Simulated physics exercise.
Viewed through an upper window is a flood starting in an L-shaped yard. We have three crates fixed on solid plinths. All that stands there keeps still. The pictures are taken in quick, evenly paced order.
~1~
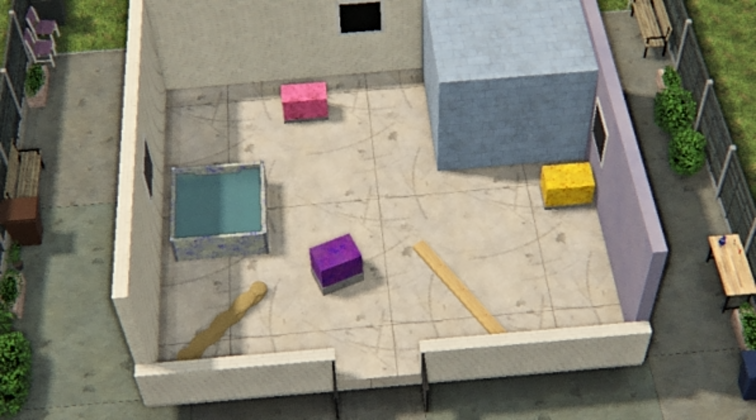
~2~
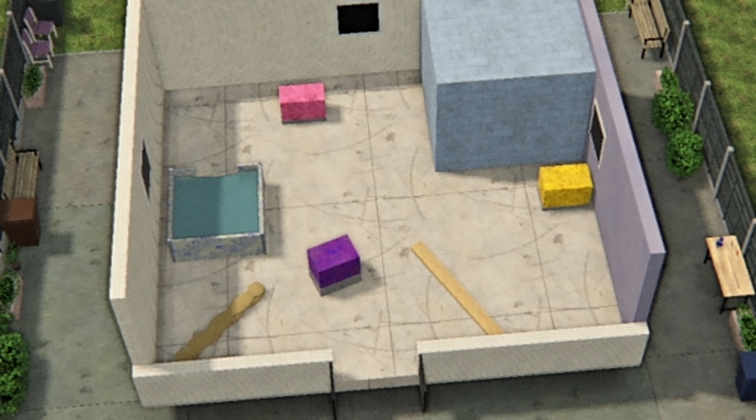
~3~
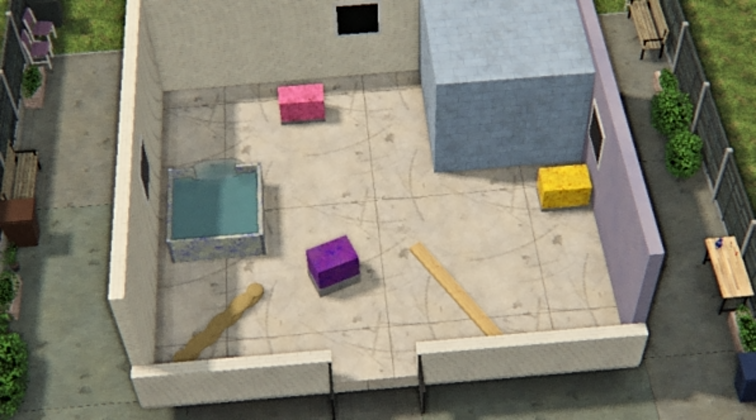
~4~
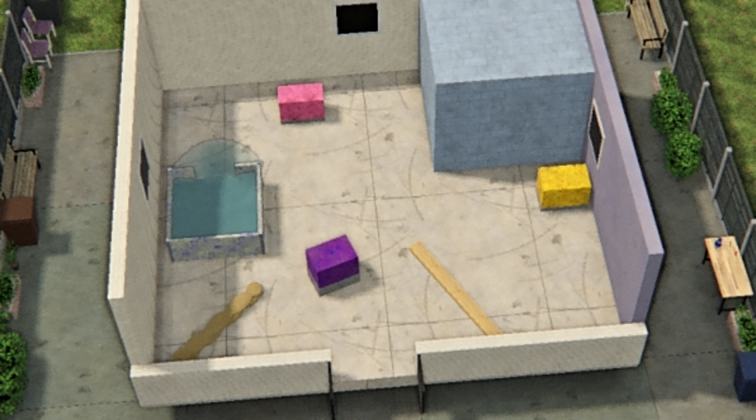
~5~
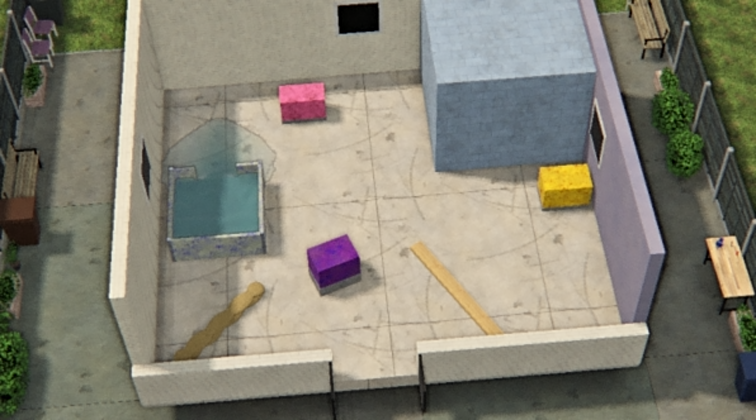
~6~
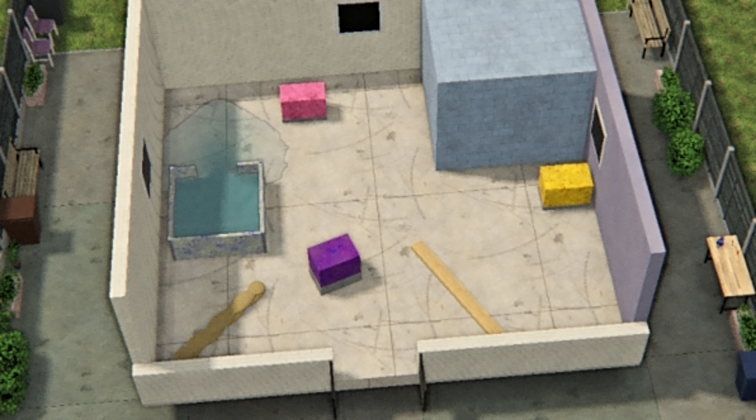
Water poured out through a gap in the far side of the square tank at the left of the walled yard and spread in a thin, widening sheet across the pale floor behind it.
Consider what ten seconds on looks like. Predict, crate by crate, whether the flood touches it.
My prediction: The yellow crate remains untouched; the pink crate is touched; the purple crate remains untouched.
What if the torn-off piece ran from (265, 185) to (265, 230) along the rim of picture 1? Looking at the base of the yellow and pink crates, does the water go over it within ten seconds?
Within ten seconds the yellow crate is drenched and the pink crate stays untouched.
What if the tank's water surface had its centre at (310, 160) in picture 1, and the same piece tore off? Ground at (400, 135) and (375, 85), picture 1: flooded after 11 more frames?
Submerged, then submerged.
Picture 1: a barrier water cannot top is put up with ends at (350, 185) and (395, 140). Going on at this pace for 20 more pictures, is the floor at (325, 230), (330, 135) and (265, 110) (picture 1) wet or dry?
The first point comes out unwetted, the next inundated, the last inundated.
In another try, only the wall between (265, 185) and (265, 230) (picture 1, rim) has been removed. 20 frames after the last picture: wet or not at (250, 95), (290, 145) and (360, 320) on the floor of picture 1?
In the order given, the spots are not soaked, not soaked and not soaked.
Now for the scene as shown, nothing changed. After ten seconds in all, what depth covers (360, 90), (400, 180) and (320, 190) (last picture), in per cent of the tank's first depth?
Approx. values, in order: 10 %, 6 %, 6 %.
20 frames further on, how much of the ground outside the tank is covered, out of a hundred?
Some 25 per cent.
A moment on, water covers 15 % of the floor; the yellow crate not reached, the pink crate water round its plinth, the purple crate not reached.
Next, water covers 20 % of the floor; the yellow crate not reached, the pink crate water round its plinth, the purple crate not reached.
Then, water covers 25 % of the floor; the yellow crate not reached, the pink crate water round its plinth, the purple crate not reached.
Later, water covers 40 % of the floor; the yellow crate not reached, the pink crate water round its plinth, the purple crate not reached.
In the end, water covers 60 % of the floor; the yellow crate stayed above the water, the pink crate was topped, the purple crate stayed above the water.
